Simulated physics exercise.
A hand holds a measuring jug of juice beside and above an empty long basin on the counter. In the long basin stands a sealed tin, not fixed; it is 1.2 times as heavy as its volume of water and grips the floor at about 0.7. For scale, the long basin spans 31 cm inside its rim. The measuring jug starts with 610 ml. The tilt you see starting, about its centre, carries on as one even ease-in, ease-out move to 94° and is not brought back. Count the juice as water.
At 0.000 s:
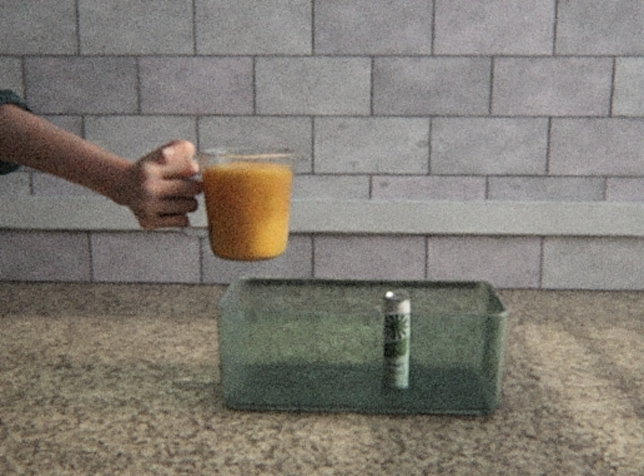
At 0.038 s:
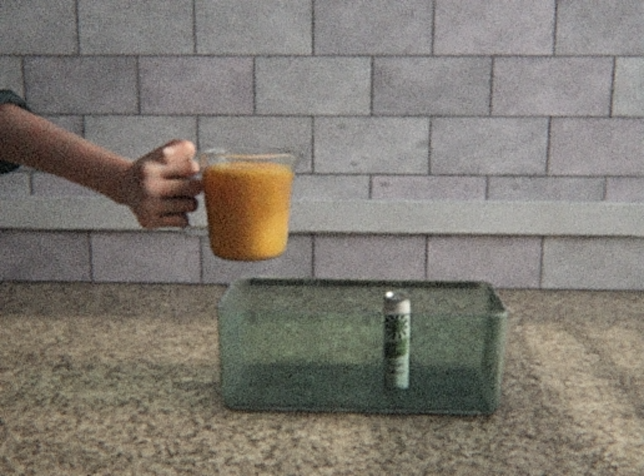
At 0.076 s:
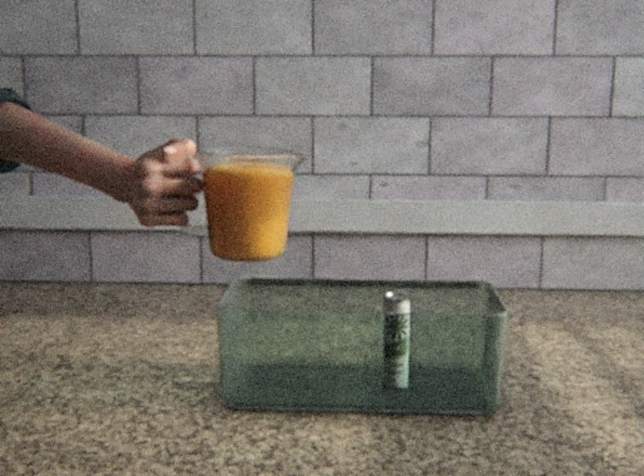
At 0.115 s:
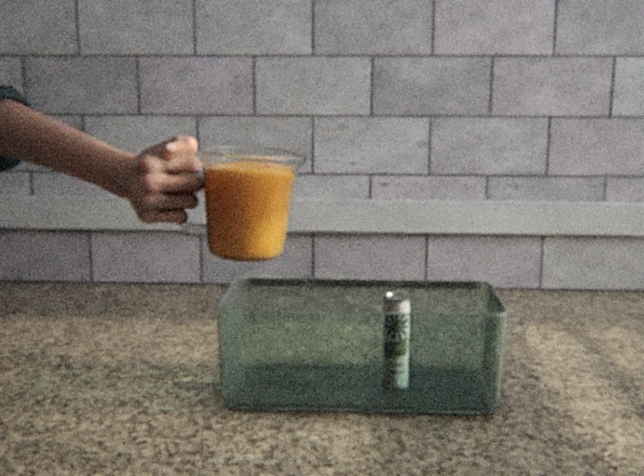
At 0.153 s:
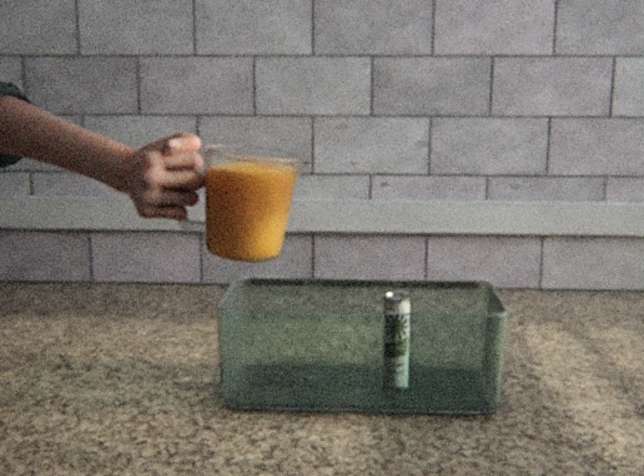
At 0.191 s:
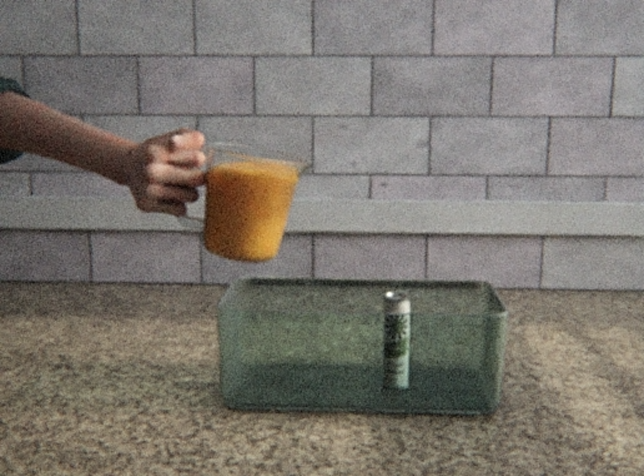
A hand reaching in from the left slowly tilts a clear measuring jug of orange juice slightly to the right, its rim leaning a little further as the juice stays inside. Below and to the right, an empty, long green-tinted glass basin sits on a speckled counter with a small pale tin showing upright at it. The still, level view faces a grey tiled wall from the front.
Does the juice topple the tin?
The tin stays up.
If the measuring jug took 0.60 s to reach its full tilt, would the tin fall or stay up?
The tin keeps standing.
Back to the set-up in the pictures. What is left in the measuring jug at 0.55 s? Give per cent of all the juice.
About 82 per cent.
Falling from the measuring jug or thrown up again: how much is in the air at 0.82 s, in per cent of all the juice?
About 16 per cent.
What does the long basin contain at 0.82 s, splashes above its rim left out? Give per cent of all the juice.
Some 50 per cent.
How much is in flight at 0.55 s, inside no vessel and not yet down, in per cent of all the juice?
About 14 per cent.
After 0.55 s the tilt is 64° and 81 per cent is still to pour; the tin stands where it began.
After 0.82 s the tilt is 92° and 34 per cent is still to pour; the tin stands where it began.
After 1.10 s the tilt is 94° and 7 per cent is still to pour; the tin stands where it began.
After 1.40 s the tilt is 94° and 1 per cent is still to pour; the tin stands where it began.
In the end the tin stands where it began.
